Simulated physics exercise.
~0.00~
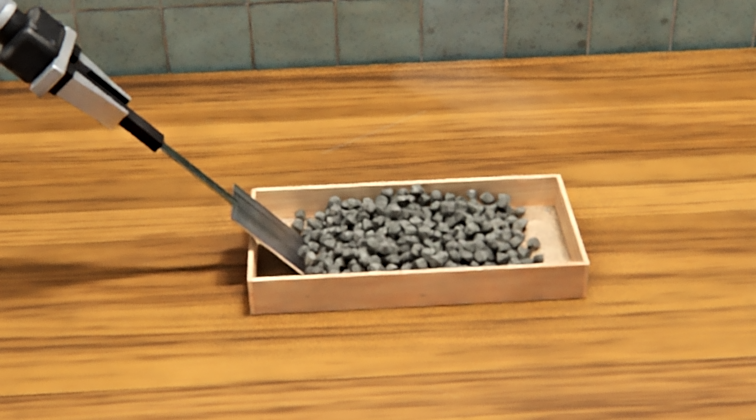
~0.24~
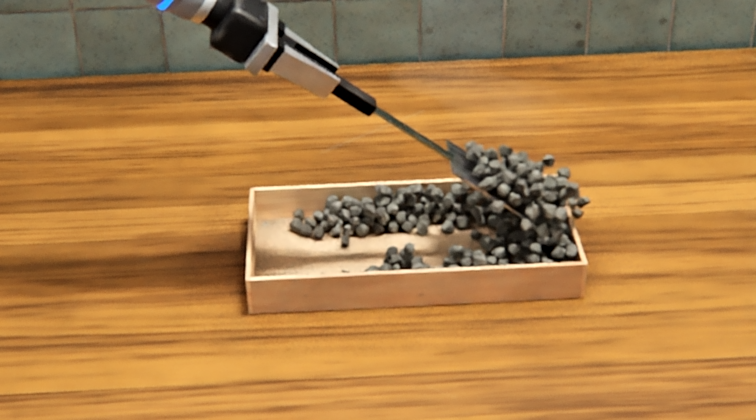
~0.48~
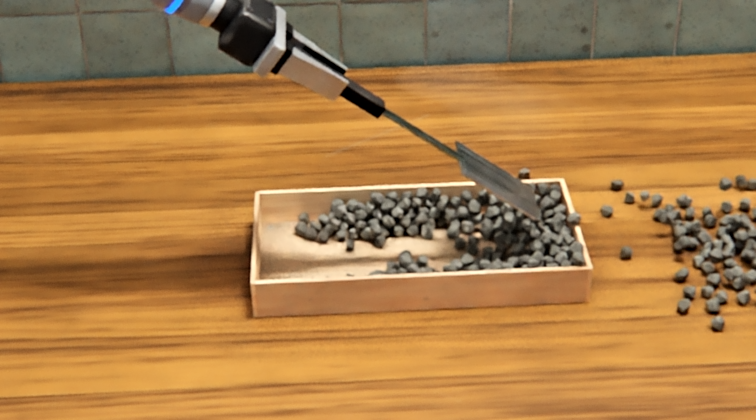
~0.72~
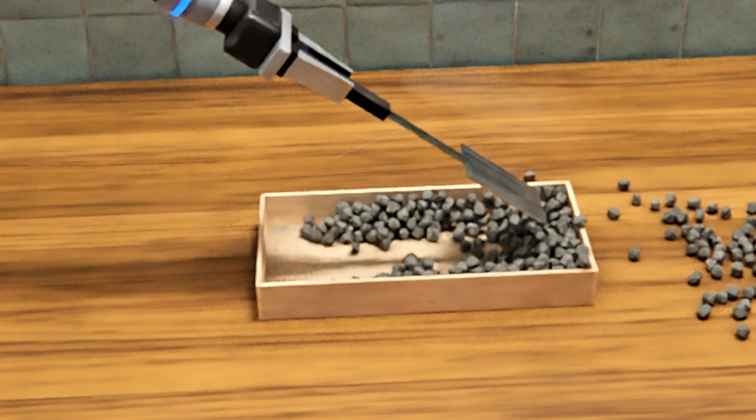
A spatula on a robotic arm pushes dark pebbles right, spilling some onto the wooden table.
